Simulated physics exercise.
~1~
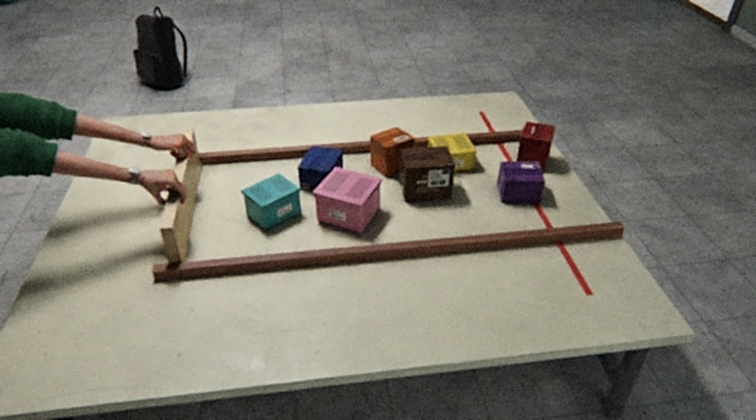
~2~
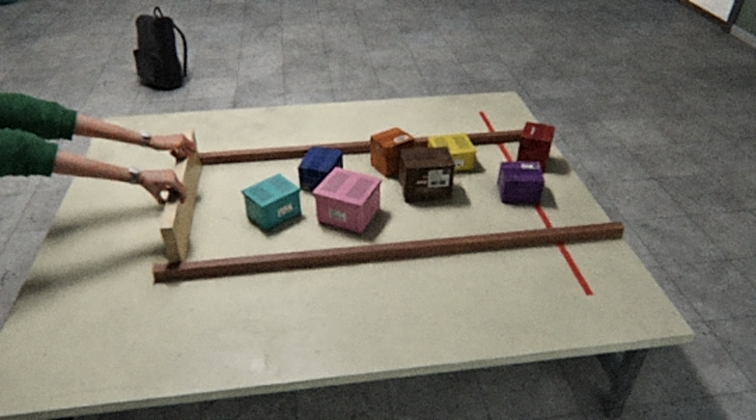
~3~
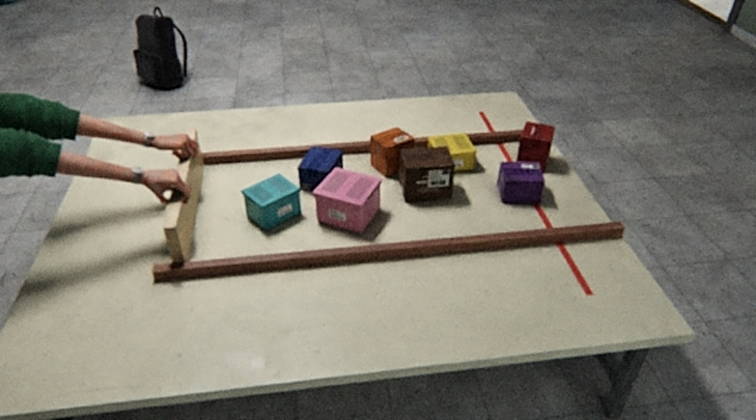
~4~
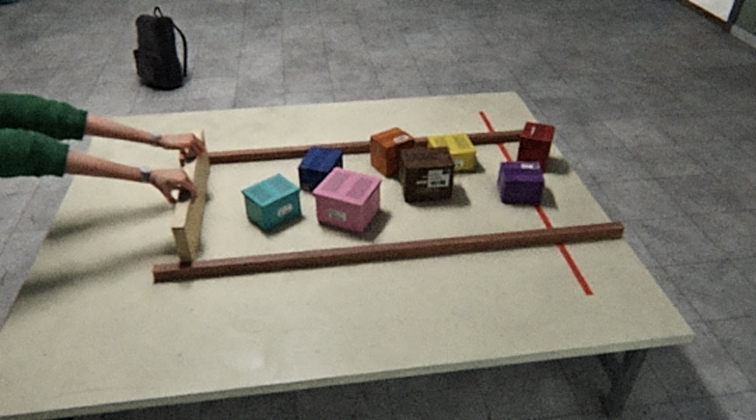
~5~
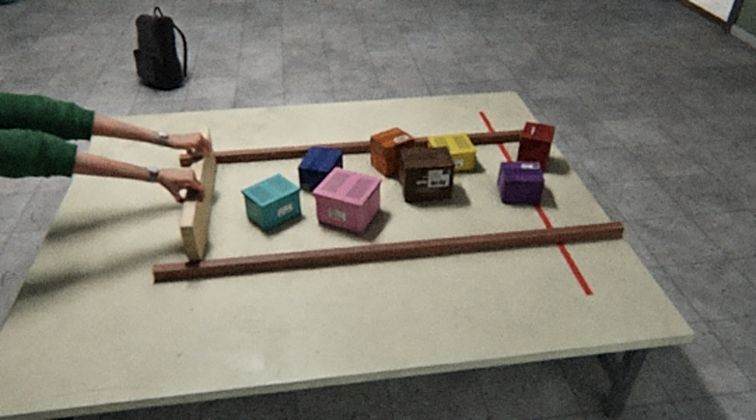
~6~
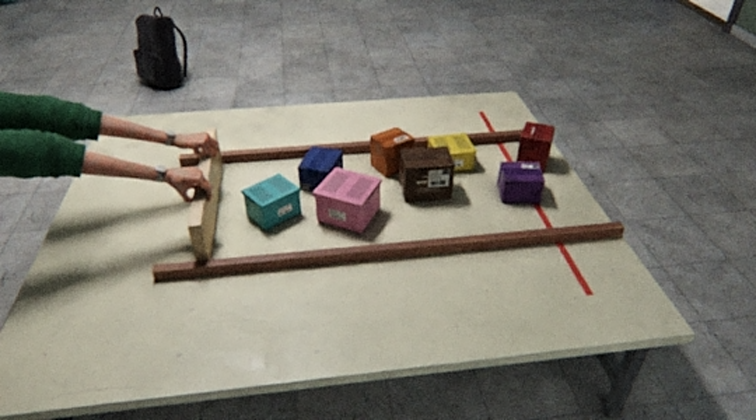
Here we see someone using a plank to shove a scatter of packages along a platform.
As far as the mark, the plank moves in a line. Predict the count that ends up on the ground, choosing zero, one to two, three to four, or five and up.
The count is three to four.
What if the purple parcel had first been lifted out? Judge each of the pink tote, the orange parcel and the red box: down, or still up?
In that case the pink tote stays where it is, the orange parcel stays where it is, and the red box winds up down.
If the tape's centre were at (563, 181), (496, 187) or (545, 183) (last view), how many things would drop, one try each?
Taken one after another, the numbers are 6, 1 and 5.
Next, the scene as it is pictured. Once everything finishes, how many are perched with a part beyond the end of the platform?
In total, 2 of them.
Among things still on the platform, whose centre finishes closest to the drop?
Brown parcel.
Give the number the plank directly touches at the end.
The answer is 3.
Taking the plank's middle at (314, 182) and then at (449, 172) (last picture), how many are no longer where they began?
I make it 3 at the first spot and 8 at the other.
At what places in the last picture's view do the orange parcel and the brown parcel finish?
Approximately (557, 141) for one, approximately (576, 155) for the other.
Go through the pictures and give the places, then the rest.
The first frame shows red box (535, 147); purple parcel (520, 182); yellow tote (451, 153); plank (183, 193); tape (524, 184).
The second frame shows purple parcel (520, 182); brown parcel (426, 174).
The third frame shows yellow tote (451, 153); turquoise tote (272, 202).
The fourth frame shows red box (535, 147); pink tote (348, 200).
The fifth frame shows purple parcel (520, 182); orange parcel (392, 152).
The sixth frame shows red box (535, 147); purple parcel (520, 182); yellow tote (451, 153); plank (208, 191); tape (524, 184).
A little later, none off yet; red box at rest near (535, 147); purple parcel at rest near (520, 182); yellow tote at rest near (451, 153).
When it is over, the number that fall off is three or four; down, yellow tote, purple parcel and red box.
